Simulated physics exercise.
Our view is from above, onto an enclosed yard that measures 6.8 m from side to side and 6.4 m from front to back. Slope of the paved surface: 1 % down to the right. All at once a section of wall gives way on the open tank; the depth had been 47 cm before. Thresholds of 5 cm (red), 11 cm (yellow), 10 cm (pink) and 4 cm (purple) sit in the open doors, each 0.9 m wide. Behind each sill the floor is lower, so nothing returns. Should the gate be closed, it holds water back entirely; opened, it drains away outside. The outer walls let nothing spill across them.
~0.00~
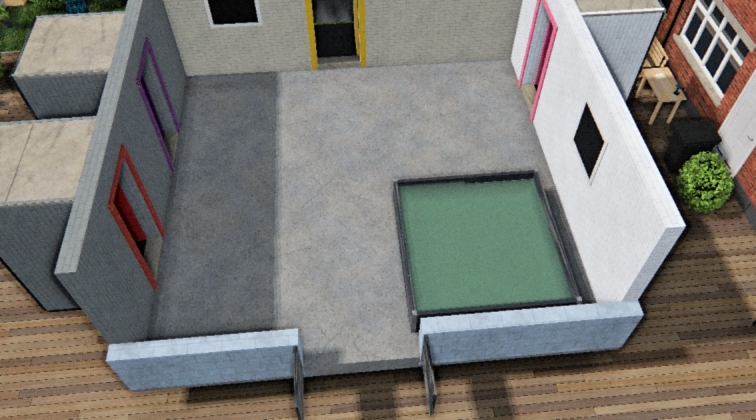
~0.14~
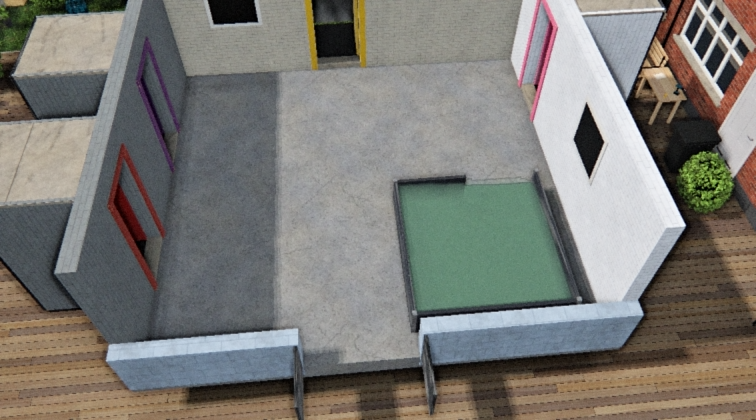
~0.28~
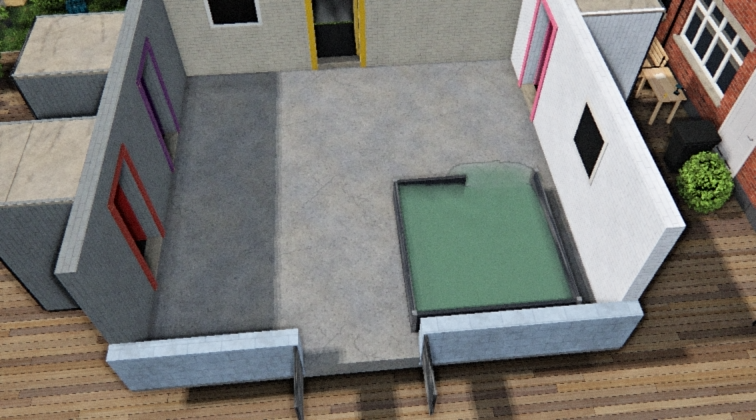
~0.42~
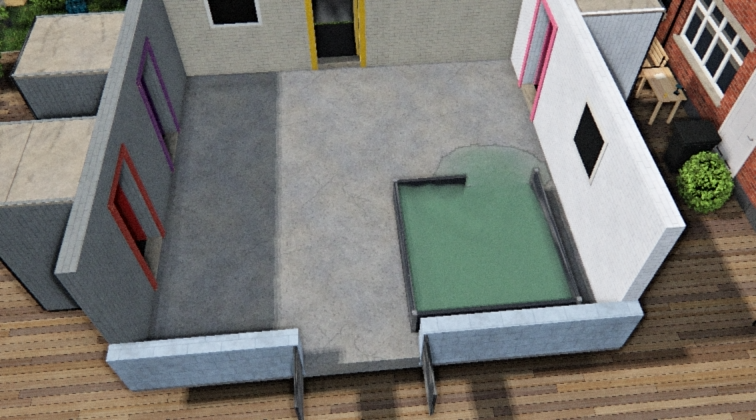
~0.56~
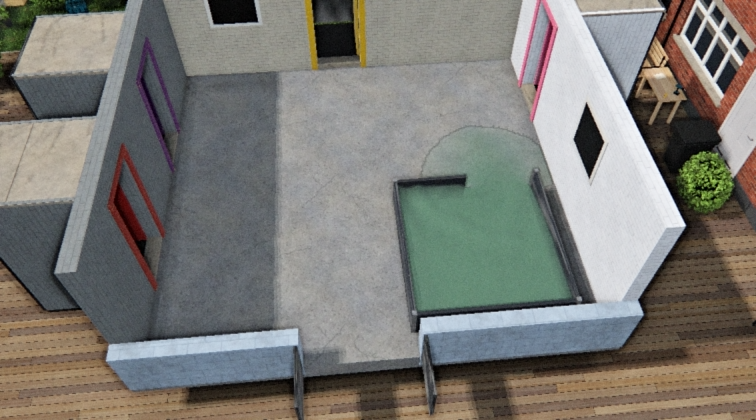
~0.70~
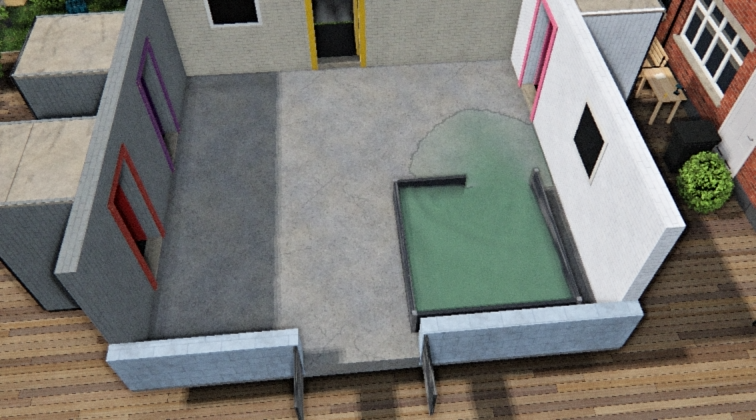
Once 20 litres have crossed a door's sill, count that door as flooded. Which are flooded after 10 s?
Result: Red door: Short of the set amount; yellow door: Short of the set amount; pink door: Beyond the set amount; purple door: Beyond the set amount.
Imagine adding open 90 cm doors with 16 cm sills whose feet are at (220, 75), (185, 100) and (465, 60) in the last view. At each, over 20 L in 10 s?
Taking them in order, the first gets too little, the second too little and the third enough.
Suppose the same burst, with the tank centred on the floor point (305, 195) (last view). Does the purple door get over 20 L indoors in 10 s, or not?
Then: Purple below.
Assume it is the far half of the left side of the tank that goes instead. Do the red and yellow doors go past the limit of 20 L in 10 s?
Red goes beyond, yellow stays inside, judged against that limit.
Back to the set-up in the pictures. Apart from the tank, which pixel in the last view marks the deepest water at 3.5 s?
Pixel (495, 62), about.
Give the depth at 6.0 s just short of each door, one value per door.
Depths: Red door 0 cm, yellow door 8 cm, pink door 17 cm, purple door 10 cm.
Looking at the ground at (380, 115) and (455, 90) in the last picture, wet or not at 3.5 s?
I'd say drenched, then drenched.
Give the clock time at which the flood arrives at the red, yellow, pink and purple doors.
Red = 6.5 s, yellow = 2.6 s, pink = 1.0 s, purple = 5.0 s.
After 1.4 s water covers 20 % of the floor and is deepest (28 cm) near (505, 185); red door not reached, yellow door not reached, pink door 12 cm at the sill, 0 L in, purple door not reached.
After 2.2 s water covers 25 % of the floor and is deepest (36 cm) near (497, 67); red door not reached, yellow door not reached, pink door 13 cm at the sill, 2 L in, purple door not reached.
After 3.5 s water covers 30 % of the floor and is deepest (31 cm) near (495, 62); red door not reached, yellow door 11 cm at the sill, 0 L in, pink door 12 cm at the sill, 11 L in, purple door not reached.
After 6.0 s water covers 65 % of the floor and is deepest (18 cm) near (513, 89); red door not reached, yellow door 8 cm at the sill, 0 L in, pink door 17 cm at the sill, 55 L in, purple door 10 cm at the sill, 7 L in.
After 10.0 s water covers 95 % of the floor and is deepest (12 cm) near (513, 89); red door 4 cm at the sill, 0 L in, yellow door 6 cm at the sill, 0 L in, pink door 11 cm at the sill, 90 L in, purple door 7 cm at the sill, 51 L in.
